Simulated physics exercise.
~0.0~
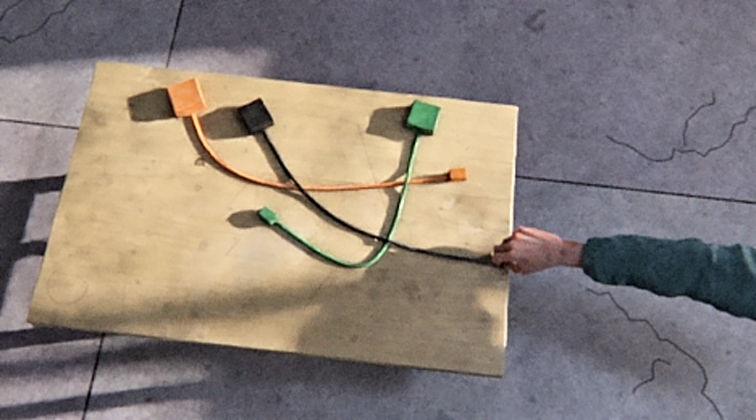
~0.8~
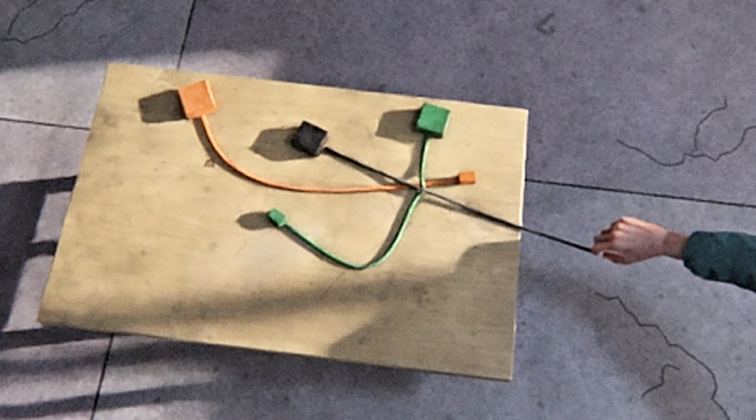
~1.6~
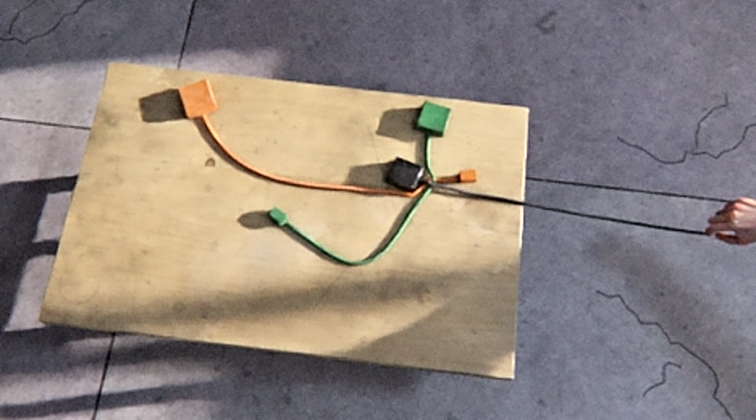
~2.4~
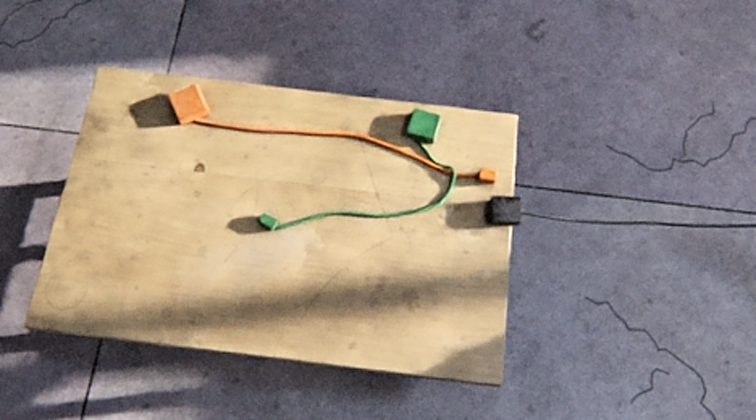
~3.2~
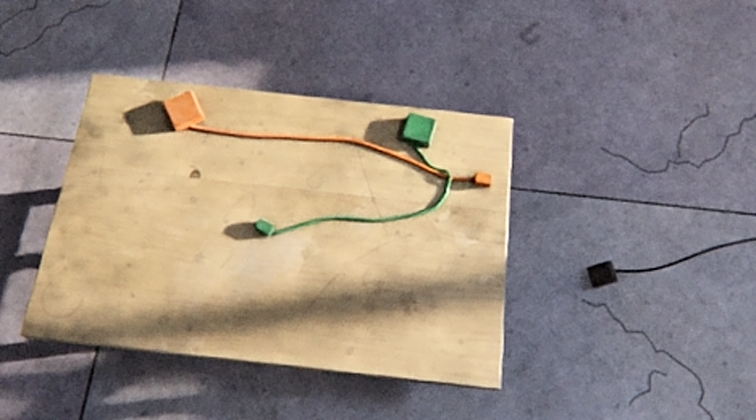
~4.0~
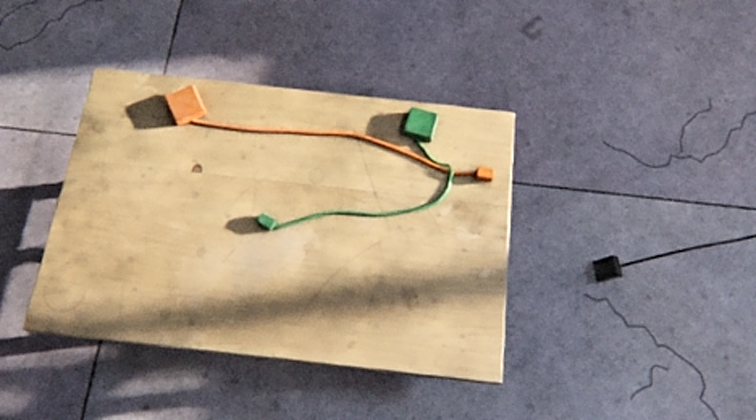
The black lead is drawn rightwards by a hand until its charger leaves the workbench.
